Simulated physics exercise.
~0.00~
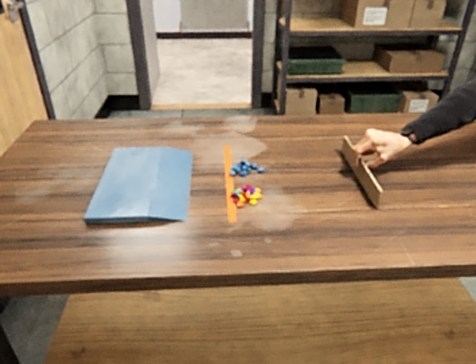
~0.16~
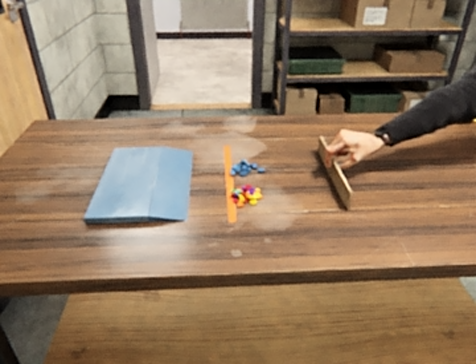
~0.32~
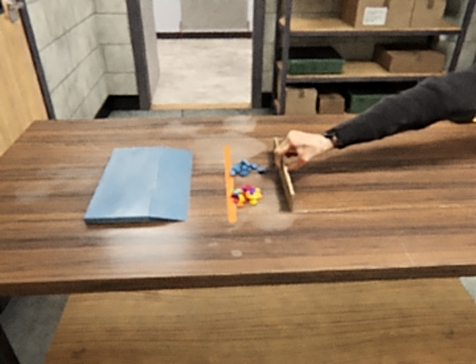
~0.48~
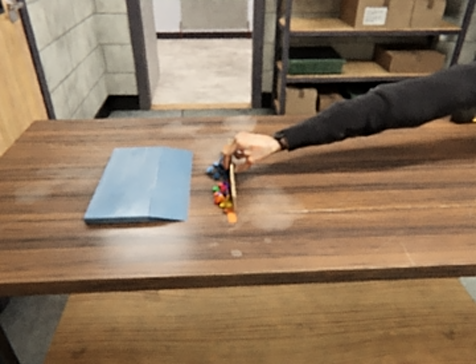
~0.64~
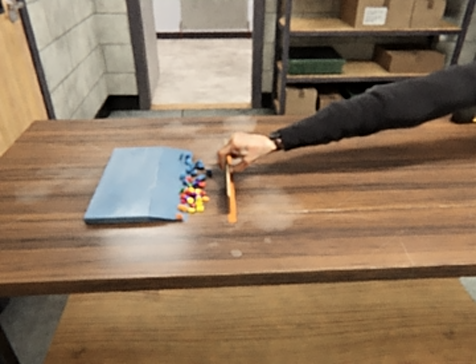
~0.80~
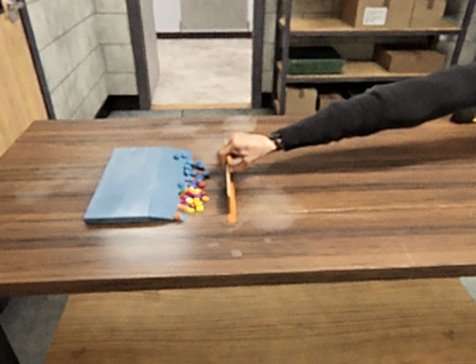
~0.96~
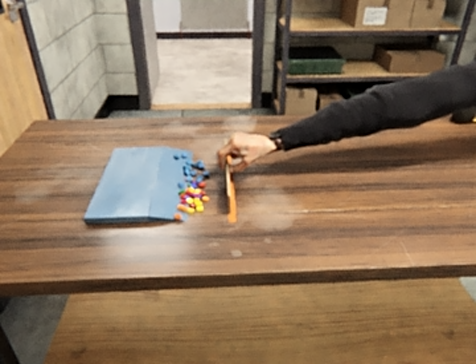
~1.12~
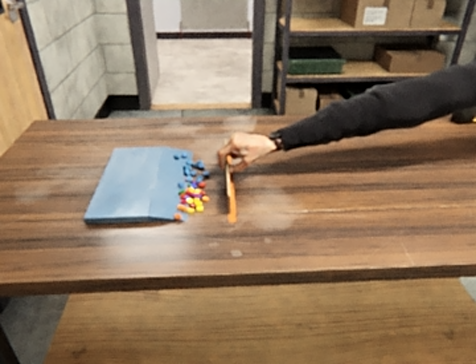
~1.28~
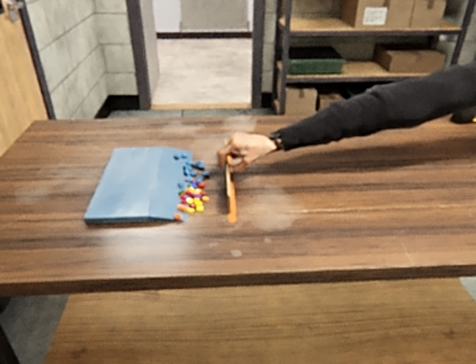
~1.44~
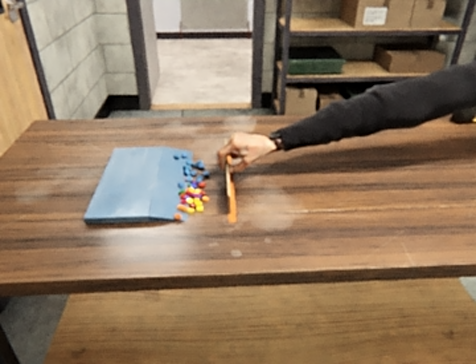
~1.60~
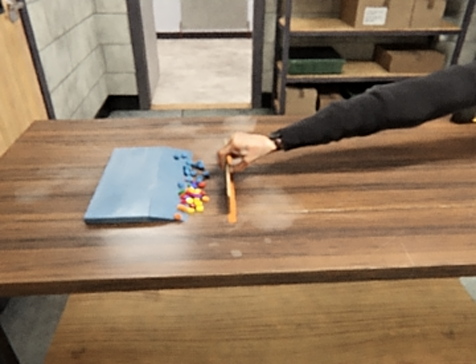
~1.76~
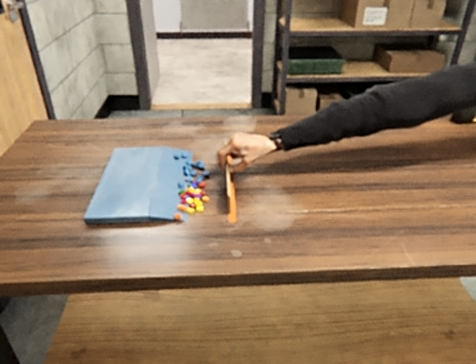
On a wooden table in a room with shelves and a doorway behind, a blue ramp lies to the left of an orange tape line, with small blue pieces and a pink and yellow handful beside the tape. A dark-sleeved arm reaches in from the right, holding a brown card upright. The hand slides the card left toward the pieces, reaches them and pushes both handfuls along. The card stops at the tape, while the pieces carry on left to the ramp's near edge. They settle there, some on its lower part and others still on the table, as the hand holds the card still.
